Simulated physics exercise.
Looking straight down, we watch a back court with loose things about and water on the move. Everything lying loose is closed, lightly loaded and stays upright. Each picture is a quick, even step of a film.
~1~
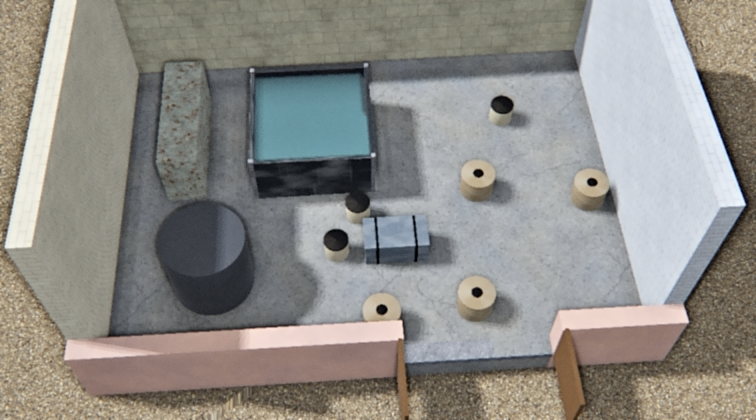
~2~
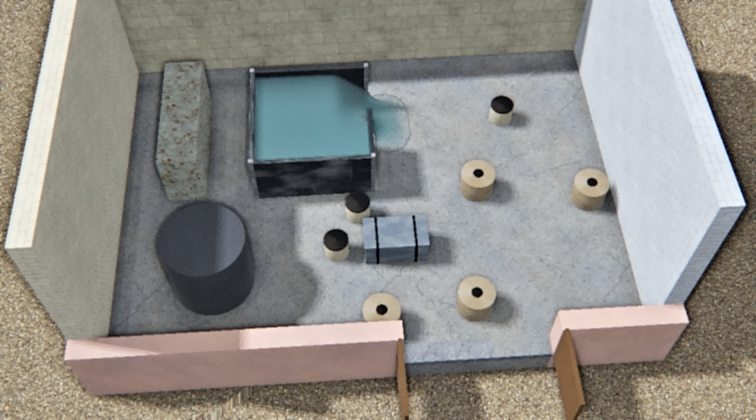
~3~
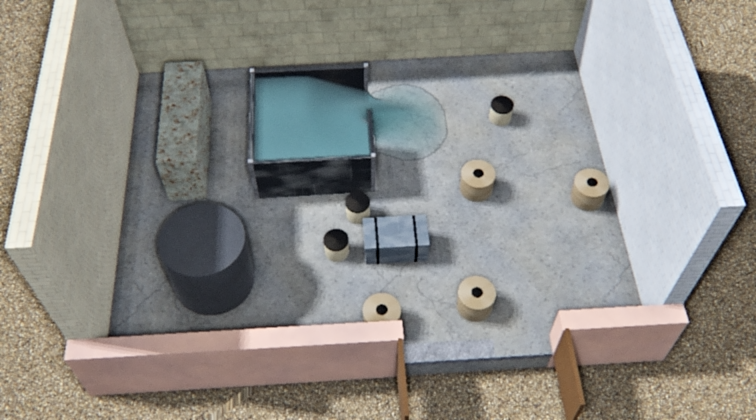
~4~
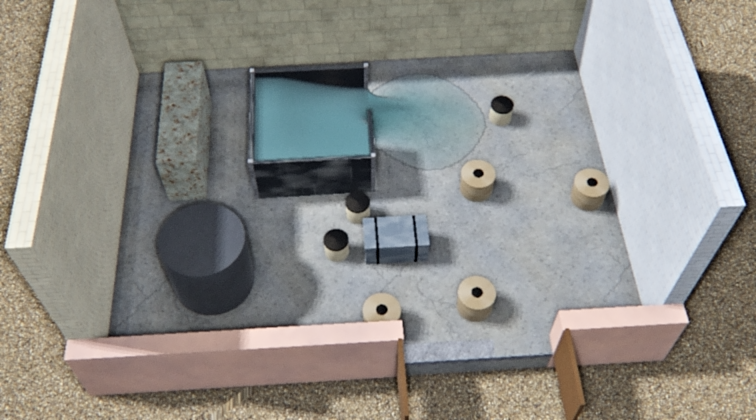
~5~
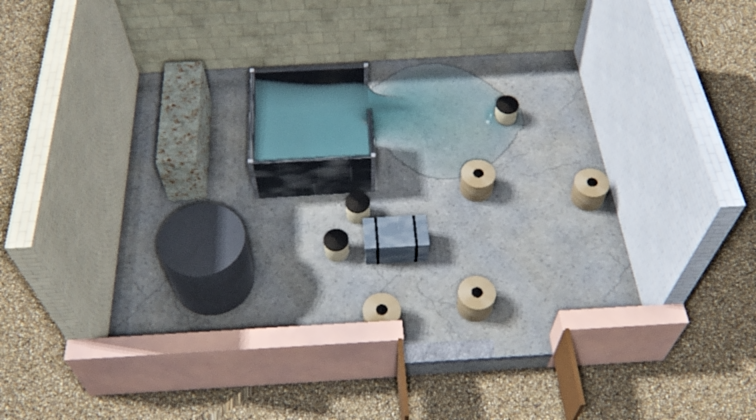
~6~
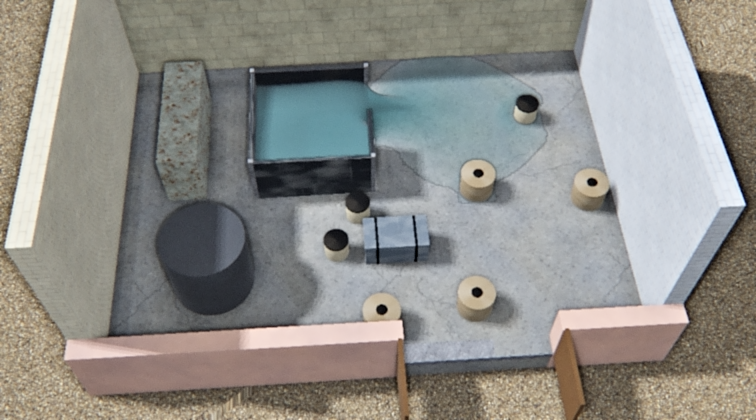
A large tank of teal water with dark sides stands near the back wall of a grey-floored walled court, seen from high above by a still camera. Around it are a speckled block and dark cylinder at left, a strapped blue-grey box, tan spools, and small black-topped pails. Water pours from the tank's right side, spreads across the floor, and pushes the upper-right pail a short way right.
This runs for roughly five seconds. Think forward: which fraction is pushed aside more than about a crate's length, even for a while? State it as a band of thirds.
Within the middle band.
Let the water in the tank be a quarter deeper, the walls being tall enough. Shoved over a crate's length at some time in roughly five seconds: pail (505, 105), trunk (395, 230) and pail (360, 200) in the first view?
Taking them as listed, the first did it, the second came up short and the third came up short.
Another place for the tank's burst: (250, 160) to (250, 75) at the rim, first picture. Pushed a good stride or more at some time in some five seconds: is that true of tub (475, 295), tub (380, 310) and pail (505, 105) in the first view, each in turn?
Order as asked: Sent that far; sent that far; not sent that far.
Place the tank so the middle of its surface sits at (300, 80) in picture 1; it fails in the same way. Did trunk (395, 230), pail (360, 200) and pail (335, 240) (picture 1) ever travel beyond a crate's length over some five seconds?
In order: Remained close by, remained close by, remained close by.
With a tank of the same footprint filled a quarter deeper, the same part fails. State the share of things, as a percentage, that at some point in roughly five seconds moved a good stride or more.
Roughly 60 in a hundred.
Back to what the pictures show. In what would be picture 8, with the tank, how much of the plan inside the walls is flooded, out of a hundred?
Roughly 30 in a hundred.
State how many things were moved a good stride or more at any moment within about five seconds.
It comes out at 4.
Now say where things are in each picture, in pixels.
In the first frame, a pail at (503, 104), on the bottom; a tub at (382, 310) rests on the ground; 0 of 8 have shifted.
In the second frame, a pail at (503, 104) rests on the ground; a tub at (382, 310), on the bottom; 0 of 8 have shifted.
In the third frame, a pail at (503, 104), on the bottom; a tub at (382, 310), on the bottom; 0 of 8 have shifted.
In the fourth frame, a pail at (503, 104), on the bottom; a tub at (382, 310), on the bottom; 0 of 8 have shifted.
In the fifth frame, a pail at (508, 104), on the bottom, close to its start; a tub at (382, 310), on the bottom; 1 of 8 have shifted.
In the sixth frame, a pail at (528, 103), on the bottom, a stride from its start; a tub at (382, 310), on the bottom; 1 of 8 have shifted.
A moment on, 1 of 8 are well off their spots; 0 afloat.
Next, 3 of 8 are well off their spots; 2 afloat.
Later, 3 of 8 are well off their spots; 2 afloat.
In the end, 4 of 8 are well off their spots, and 4 have been at some point; 2 afloat.
